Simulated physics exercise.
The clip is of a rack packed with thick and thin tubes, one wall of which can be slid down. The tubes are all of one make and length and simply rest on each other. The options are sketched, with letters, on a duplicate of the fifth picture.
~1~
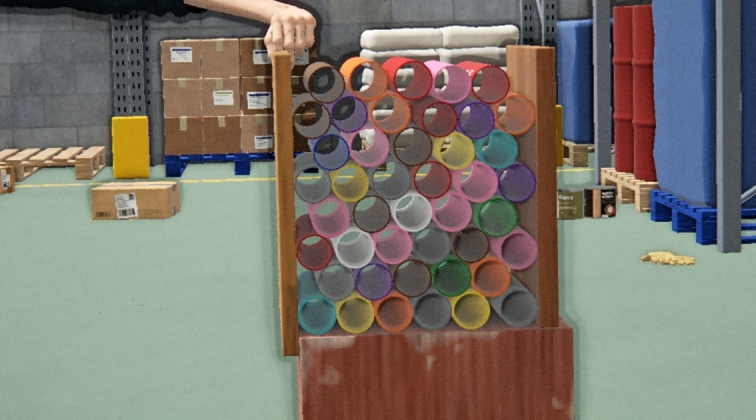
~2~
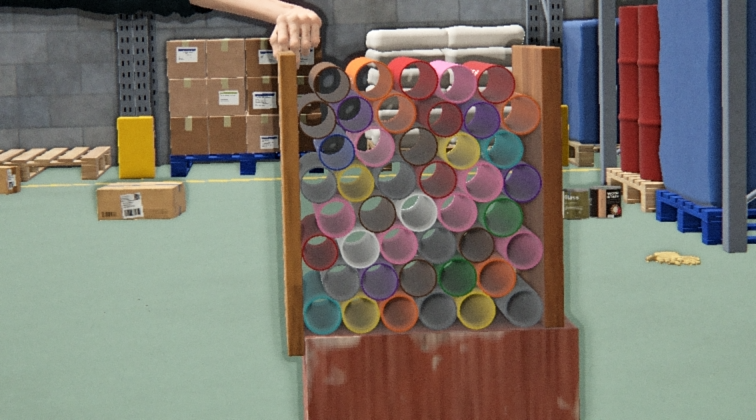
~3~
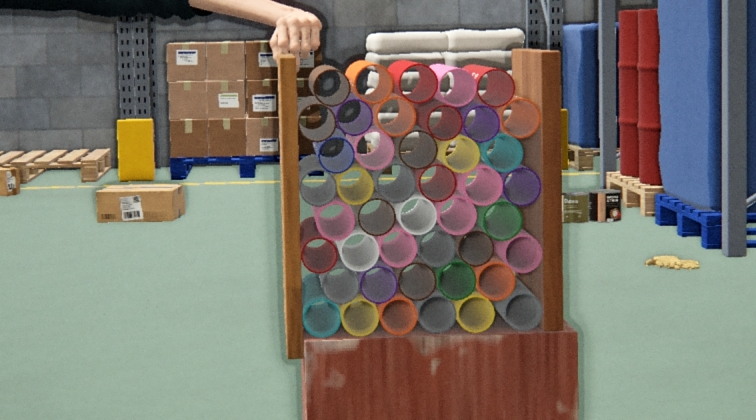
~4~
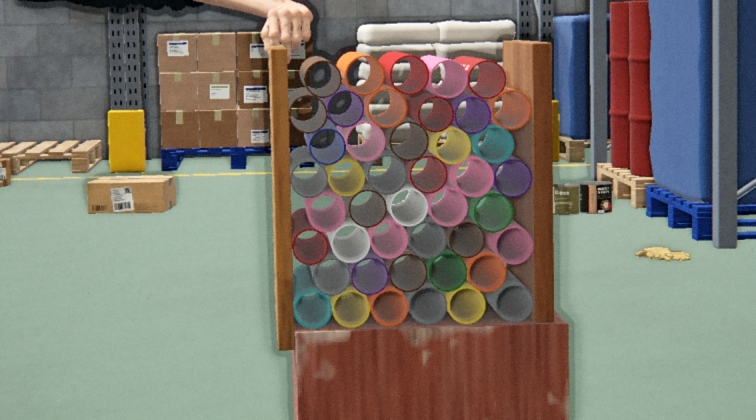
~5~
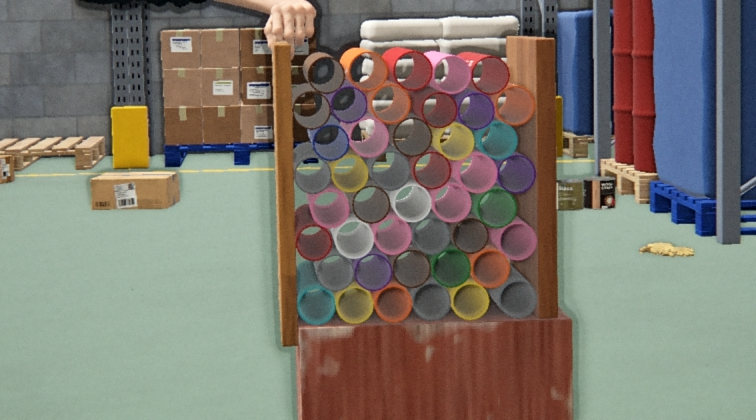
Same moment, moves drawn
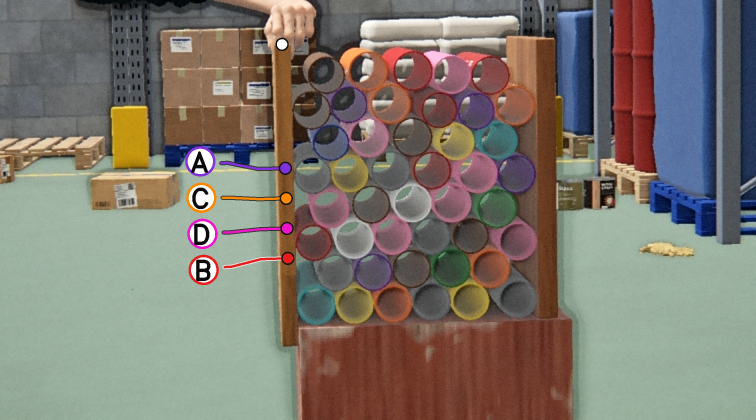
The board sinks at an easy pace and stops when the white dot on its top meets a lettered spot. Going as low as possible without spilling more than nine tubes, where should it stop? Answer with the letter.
At most to B.
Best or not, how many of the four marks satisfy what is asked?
Four of them.
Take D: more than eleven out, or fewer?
It loses fewer than eleven.
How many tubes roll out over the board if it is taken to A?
At A the number is two.
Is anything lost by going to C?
Yes.
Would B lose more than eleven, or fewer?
It loses fewer than eleven.
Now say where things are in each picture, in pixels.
In the first frame, a grey tube (519, 308); an orange tube (491, 278); a pink tube (393, 245).
In the second frame, a pink tube (399, 245); a pink tube (336, 219).
In the third frame, a pink tube (483, 186); a yellow tube (462, 155).
In the fourth frame, an orange tube (512, 110); an orange tube (365, 75).
In the fifth frame, side board (284, 183); a turquoise tube (316, 306); a grey tube (518, 299).
On the marked copy, A at (286, 168); B at (288, 259); C at (286, 198); D at (287, 228); the white dot at (282, 44).
With B. Early on, top of the board (293, 132).
Further on, top of the board (295, 229).
At the end, top of the board (296, 257), about six out over the board.
As for the rest, A two out over the board; C two out over the board; D about six out over the board.
